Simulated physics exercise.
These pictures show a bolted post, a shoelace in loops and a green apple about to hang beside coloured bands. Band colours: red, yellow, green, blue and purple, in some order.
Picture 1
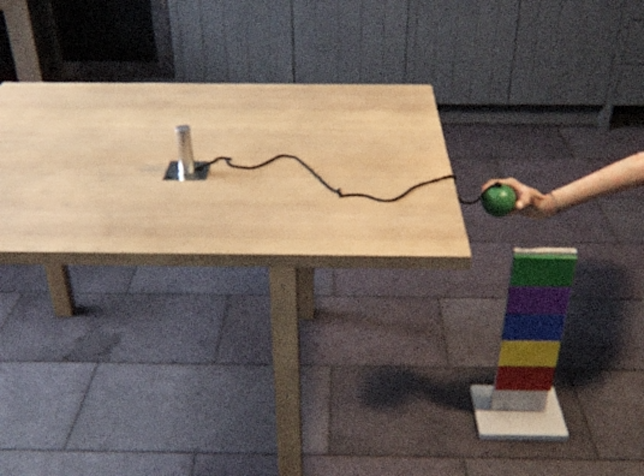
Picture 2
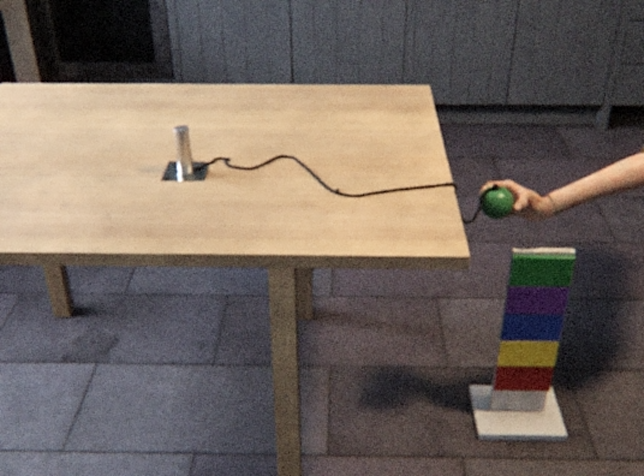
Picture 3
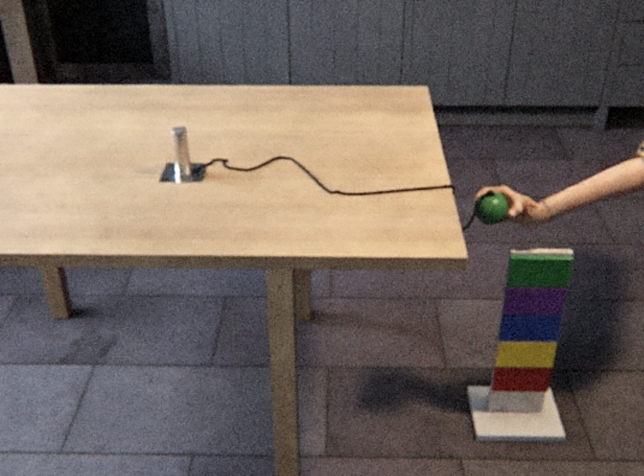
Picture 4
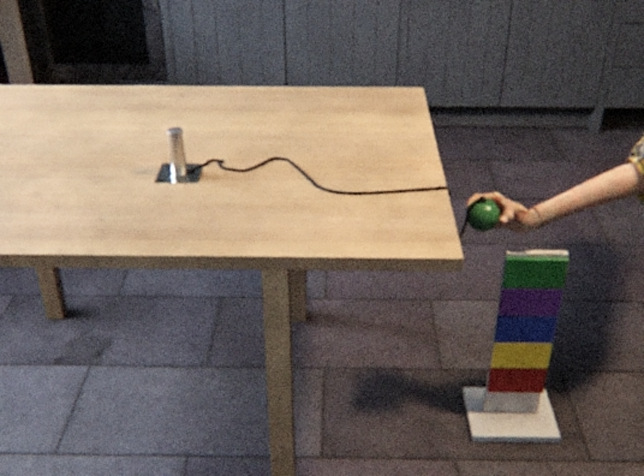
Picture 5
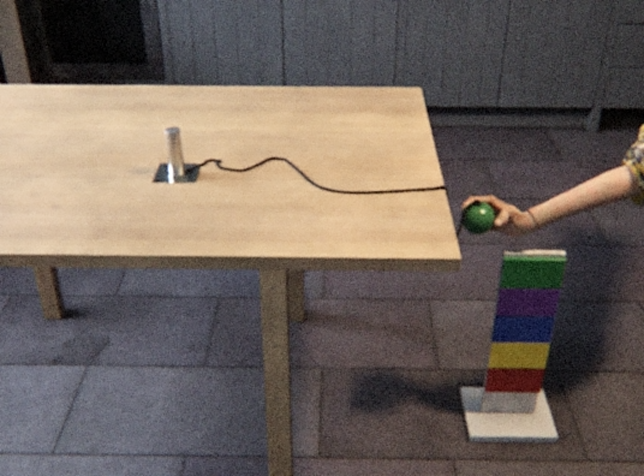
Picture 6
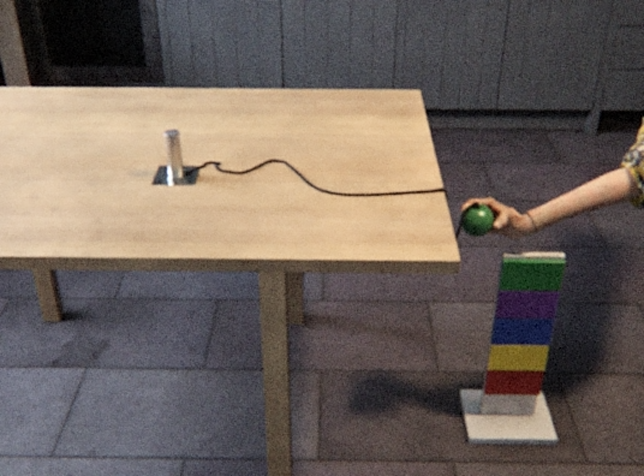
To begin with, a hand holds a green apple beside a wooden table, above a stand of coloured bands, with a dark shoelace running from it to a small metal post. The hand then moves the apple slightly left and down, closer to the table edge, while the lace shifts only a little.
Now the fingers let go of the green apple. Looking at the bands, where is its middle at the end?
Its middle is at the yellow band.
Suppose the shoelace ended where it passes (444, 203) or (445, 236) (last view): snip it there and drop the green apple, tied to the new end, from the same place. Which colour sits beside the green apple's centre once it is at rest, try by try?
Cut one gives green; cut two gives purple.
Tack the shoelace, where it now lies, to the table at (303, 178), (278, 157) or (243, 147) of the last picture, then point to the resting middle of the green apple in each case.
Those spots come out as (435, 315), (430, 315) and (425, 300).
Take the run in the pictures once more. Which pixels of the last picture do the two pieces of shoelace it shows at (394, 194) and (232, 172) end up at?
Final spots: (437, 209), then (270, 174).
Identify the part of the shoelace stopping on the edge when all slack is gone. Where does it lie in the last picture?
About (357, 195).
Soon after, apple near (460, 348); level with yellow.
Then, apple near (398, 342); level with yellow.
Further on, apple near (438, 354); level with yellow.
At rest, apple near (421, 357); level with yellow. Its centre hangs level with the yellow band.
